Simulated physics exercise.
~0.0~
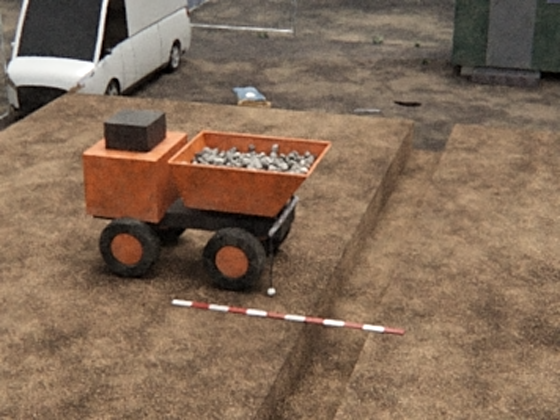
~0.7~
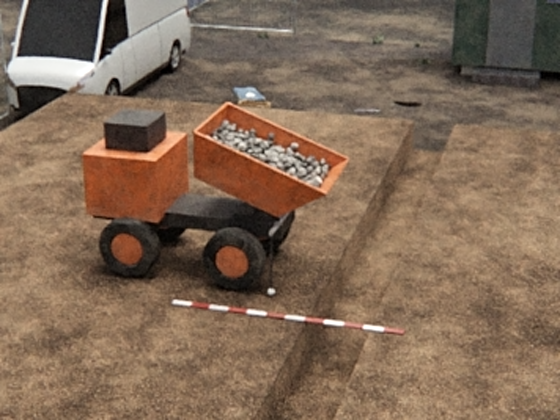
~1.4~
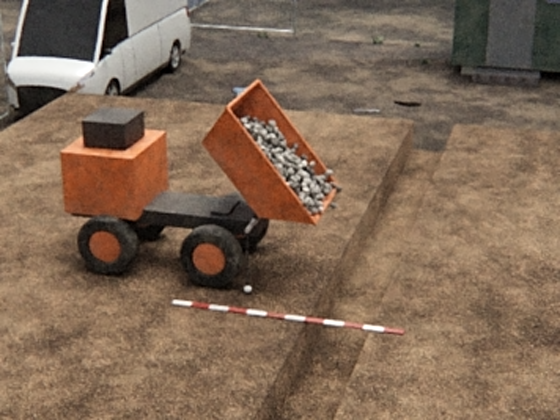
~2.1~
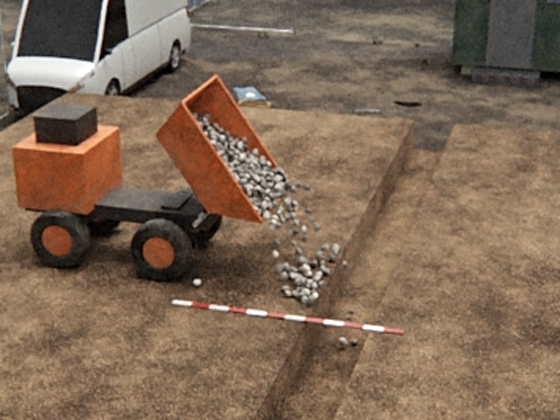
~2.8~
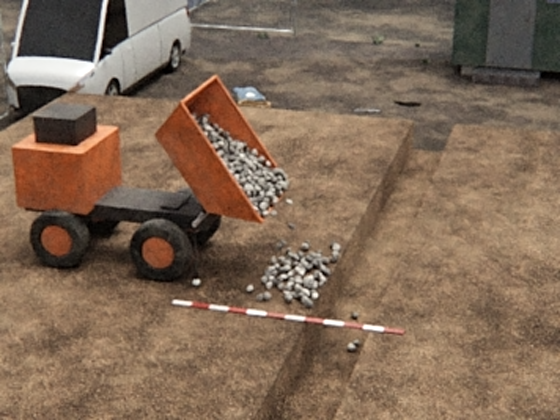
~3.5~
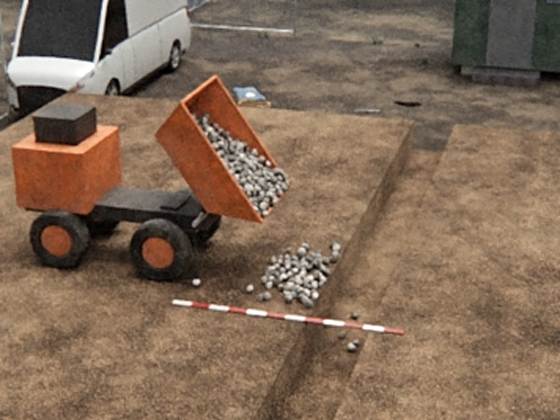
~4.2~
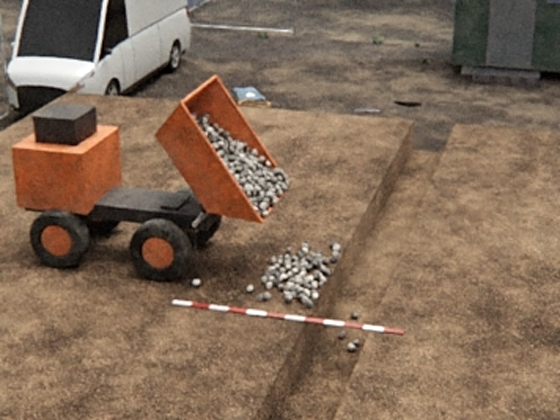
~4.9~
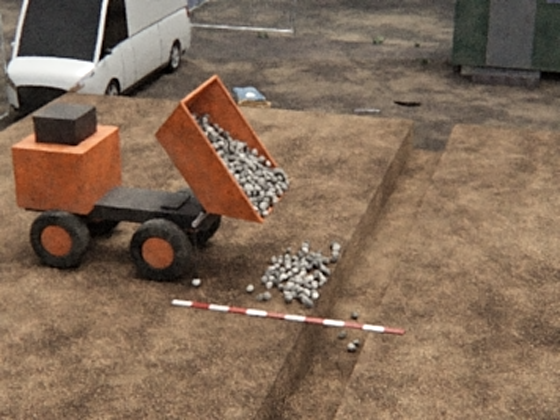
On a patch of bare brown ground beside a trench, an orange dumper tipped its skip of grey stones and rolled back to the left; some spilled into a heap short of the trench, a few dropped in, and most stayed in the raised skip.
